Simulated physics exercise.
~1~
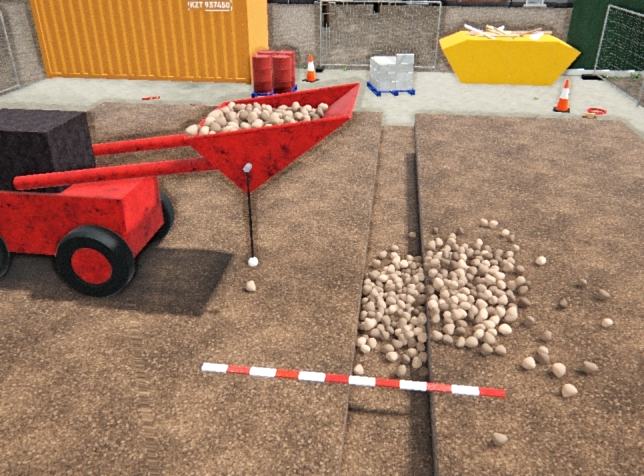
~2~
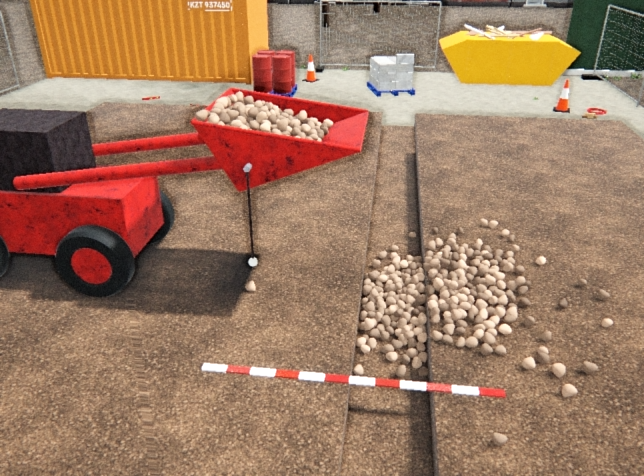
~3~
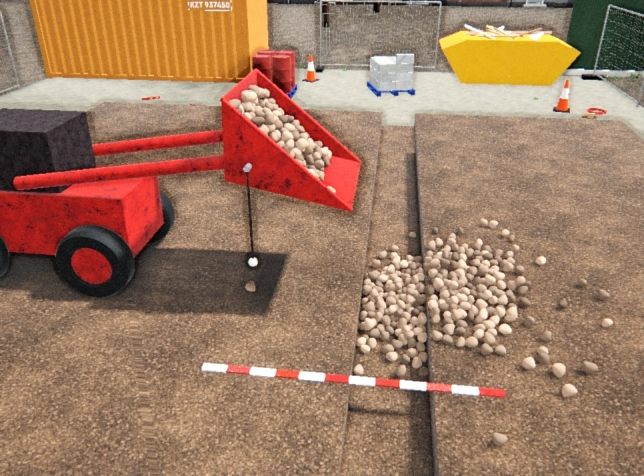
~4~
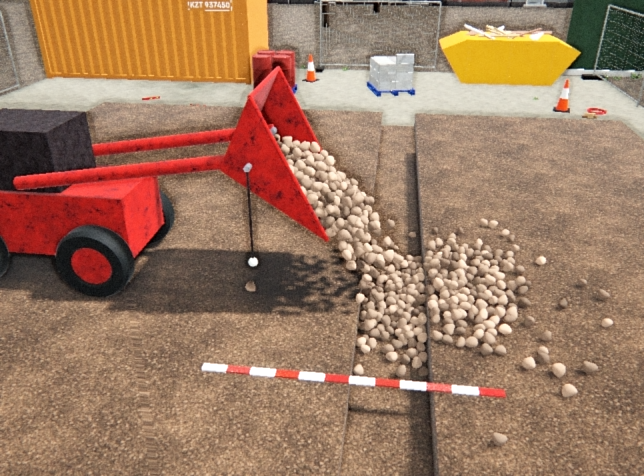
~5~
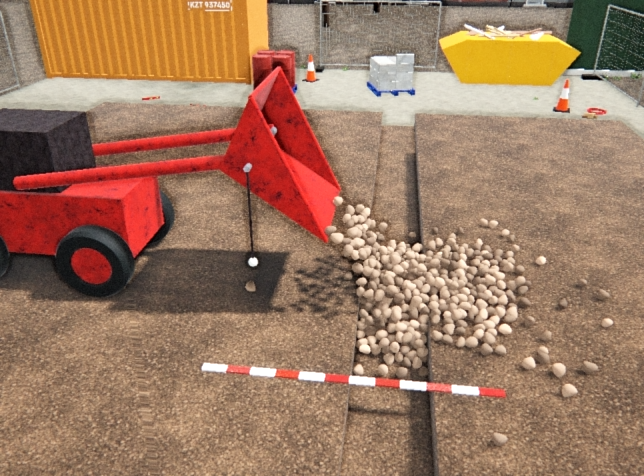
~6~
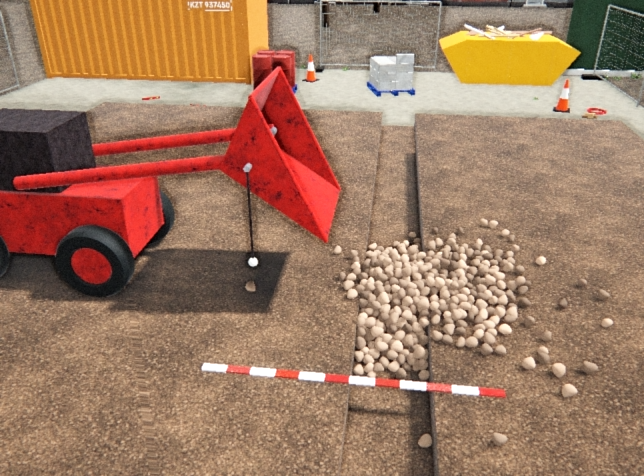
On a building site, a red loader with a bucket full of rounded stones tips it forward and down to the right, pouring them onto the stones already lying in and around a narrow trench, until the bucket is empty and a larger heap rests across the trench.
